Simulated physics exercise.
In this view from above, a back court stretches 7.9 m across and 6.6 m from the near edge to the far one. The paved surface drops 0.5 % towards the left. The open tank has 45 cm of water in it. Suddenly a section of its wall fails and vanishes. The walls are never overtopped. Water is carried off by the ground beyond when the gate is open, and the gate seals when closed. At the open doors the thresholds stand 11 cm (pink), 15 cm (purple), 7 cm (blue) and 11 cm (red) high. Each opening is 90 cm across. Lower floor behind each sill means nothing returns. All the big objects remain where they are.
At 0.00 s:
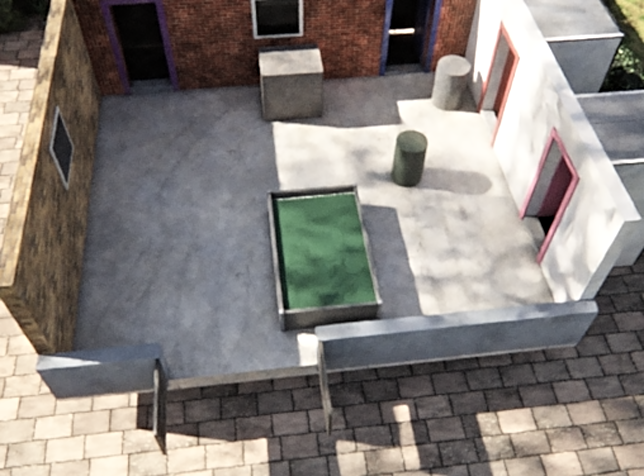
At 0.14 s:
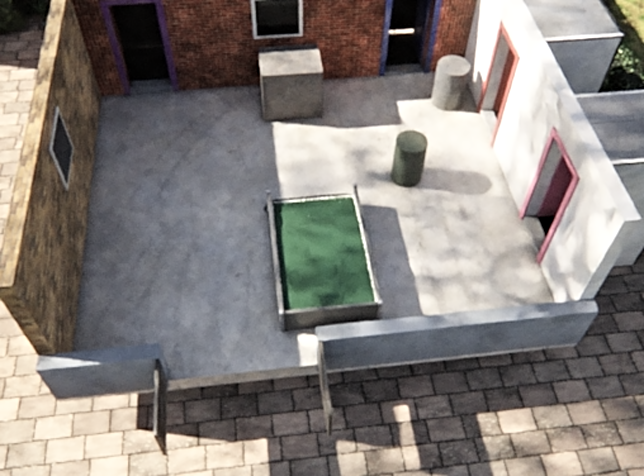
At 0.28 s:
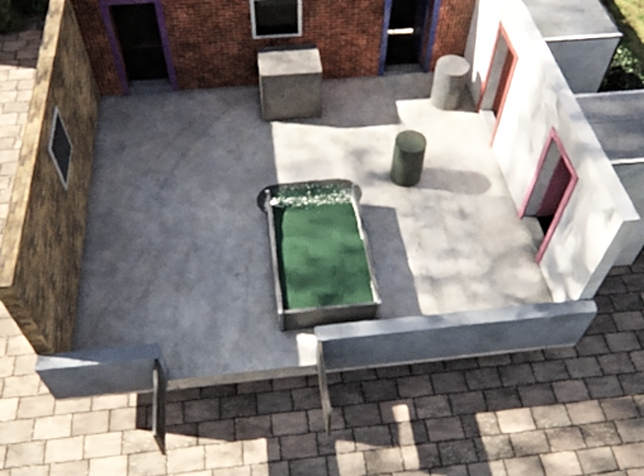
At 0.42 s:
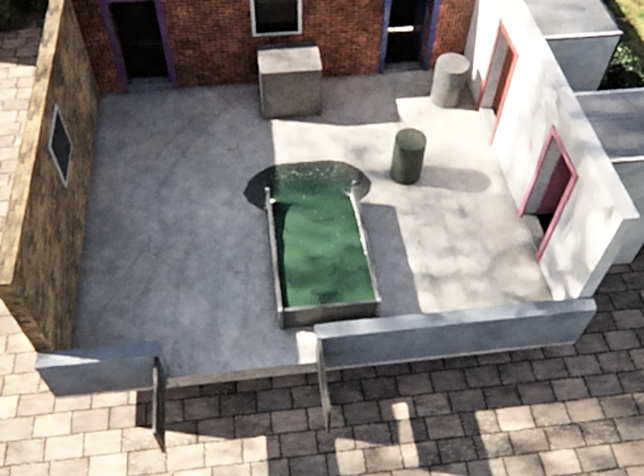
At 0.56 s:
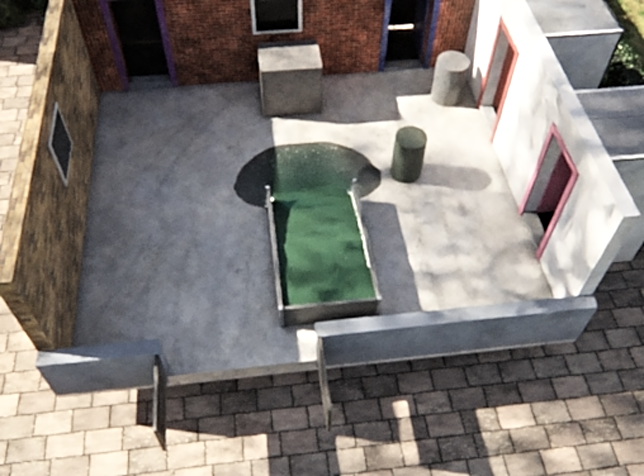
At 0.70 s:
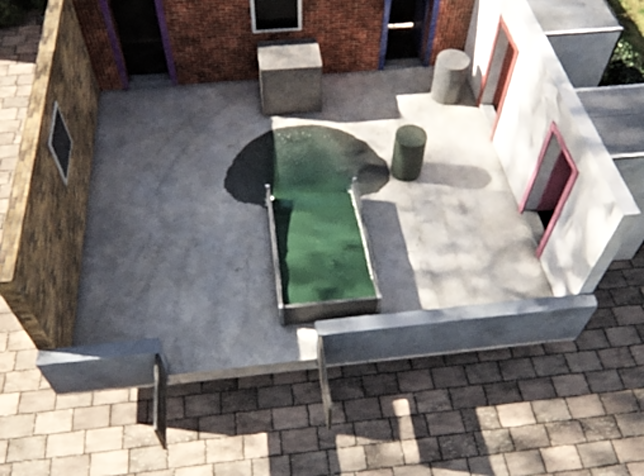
In a paved back court seen from above, the far side of an open tank of green water gives way, and water pours out through the gap, spreading across the floor in a widening dark, rounded patch.
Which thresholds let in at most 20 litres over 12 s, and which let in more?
The pink door lets in at most that; the purple door lets in at most that; the blue door lets in more; the red door lets in at most that.
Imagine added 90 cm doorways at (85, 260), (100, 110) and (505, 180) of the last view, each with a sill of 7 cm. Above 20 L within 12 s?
In turn: Under, over, not over.
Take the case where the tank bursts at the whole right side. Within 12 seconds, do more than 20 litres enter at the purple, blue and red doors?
Here's how it goes: Purple falls short, blue falls short, red falls short.
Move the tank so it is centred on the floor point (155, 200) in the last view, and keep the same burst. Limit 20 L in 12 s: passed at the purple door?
Lab note: Purple door limit exceeded.
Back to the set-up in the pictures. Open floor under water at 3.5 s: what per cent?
Some 35 per cent of it.
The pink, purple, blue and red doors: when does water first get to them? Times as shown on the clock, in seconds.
Pink: 6.0 s; purple: 2.4 s; blue: 2.2 s; red: 4.0 s.
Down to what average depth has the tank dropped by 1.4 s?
It averages close to 29 centimetres.
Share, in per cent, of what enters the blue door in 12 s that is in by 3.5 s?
I'd put it at about 20 per cent by that point.
After 1.4 s water covers 20 % of the floor and is deepest (23 cm) near (292, 119); pink door not reached, purple door not reached, blue door not reached, red door not reached.
After 2.2 s water covers 30 % of the floor and is deepest (24 cm) near (292, 119); pink door not reached, purple door not reached, blue door not reached, red door not reached.
After 3.5 s water covers 35 % of the floor and is deepest (26 cm) near (100, 94); pink door not reached, purple door 12 cm at the sill, 0 L in, blue door 13 cm at the sill, 10 L in, red door not reached.
After 7.0 s water covers 65 % of the floor and is deepest (10 cm) near (98, 117); pink door 2 cm at the sill, 0 L in, purple door 8 cm at the sill, 0 L in, blue door 9 cm at the sill, 45 L in, red door 5 cm at the sill, 0 L in.
After 12.0 s water covers 95 % of the floor and is deepest (8 cm) near (74, 341); pink door 2 cm at the sill, 0 L in, purple door 5 cm at the sill, 0 L in, blue door 3 cm at the sill, 48 L in, red door 2 cm at the sill, 0 L in.
